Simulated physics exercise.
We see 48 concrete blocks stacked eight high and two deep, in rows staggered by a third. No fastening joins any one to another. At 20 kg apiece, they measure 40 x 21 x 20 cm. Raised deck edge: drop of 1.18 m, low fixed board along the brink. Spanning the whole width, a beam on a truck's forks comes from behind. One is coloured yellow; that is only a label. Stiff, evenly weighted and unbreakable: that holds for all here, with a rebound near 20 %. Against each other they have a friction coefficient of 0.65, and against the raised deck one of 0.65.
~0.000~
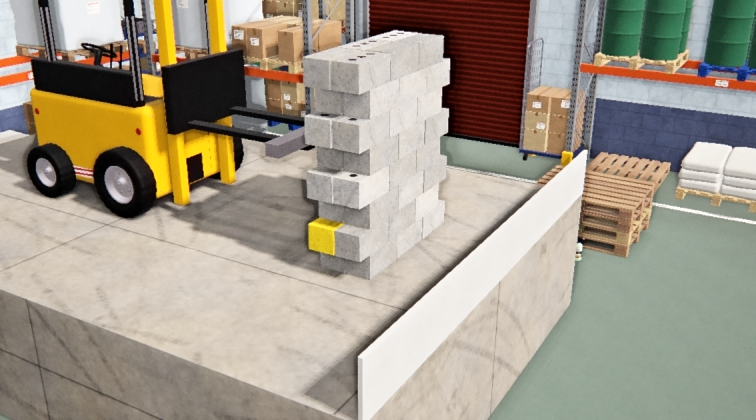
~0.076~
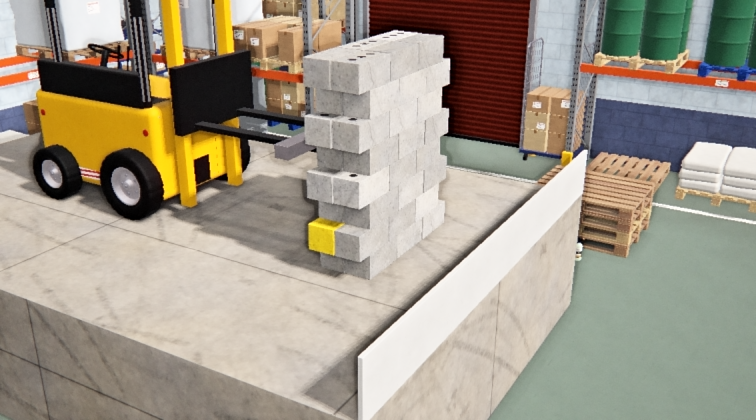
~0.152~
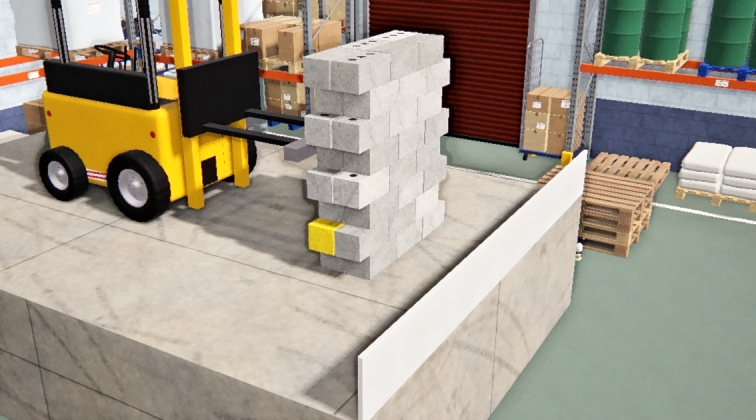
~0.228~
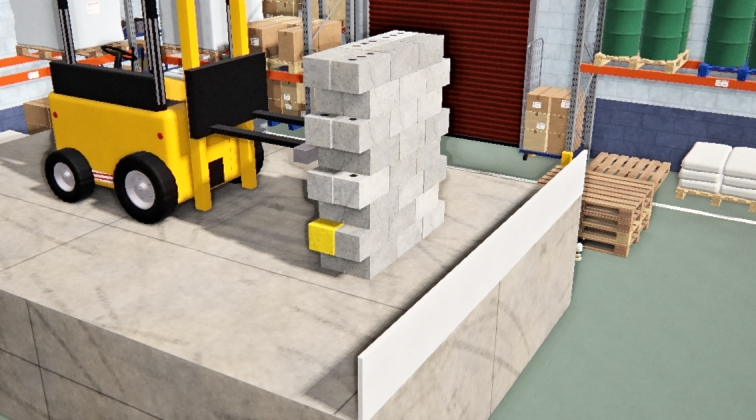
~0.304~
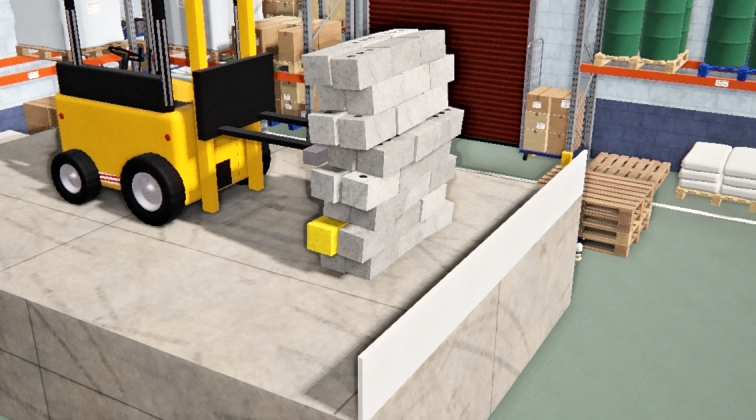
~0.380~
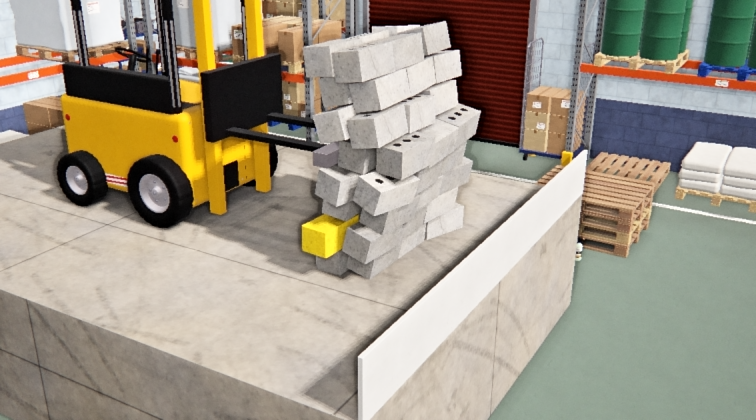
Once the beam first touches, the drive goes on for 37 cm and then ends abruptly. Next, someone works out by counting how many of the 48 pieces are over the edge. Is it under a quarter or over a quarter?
The count is south of a quarter.
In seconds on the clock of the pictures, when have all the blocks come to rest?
Roughly 3.0 seconds.
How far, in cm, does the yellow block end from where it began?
Yellow 10.
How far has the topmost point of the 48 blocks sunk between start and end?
The top ends up some 55 cm lower.
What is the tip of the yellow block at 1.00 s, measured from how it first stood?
Rotation: Approx. 0°.
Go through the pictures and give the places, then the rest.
In the first frame (places mark the middle of the side facing us), beam (273, 151) 23 cm from the stack; yellow block (321, 240); nothing disturbed.
Beam (282, 153) 15 cm from the stack; yellow block (321, 240), in the second frame.
Beam (292, 155) 7 cm from the stack; yellow block (321, 240), in the third frame.
Beam (301, 157) 8 mm in; yellow block (321, 240), in the fourth frame.
Beam (311, 158) 9 cm in; yellow block (319, 240) shifted 31 mm; 45 disturbed, none over the edge, in the fifth frame.
Beam (321, 160) 17 cm in; yellow block (314, 242) shifted 8 cm; 48 disturbed, none over the edge, in the sixth frame.
After 0.48 s, none of the 48 blocks over the edge, 48 disturbed; yellow block shifted 12 cm.
After 0.66 s, none of the 48 blocks over the edge, 48 disturbed; yellow block shifted 13 cm.
After 1.00 s, 1 of the 48 blocks over the edge; yellow block shifted 12 cm.
After 1.60 s, 3 of the 48 blocks over the edge; yellow block shifted 12 cm.
At rest (3.0 s), 3 of the 48 blocks over the edge; yellow block shifted 12 cm. That is 6 per cent. As the last picture would show them, middles, yellow block near (328, 236).
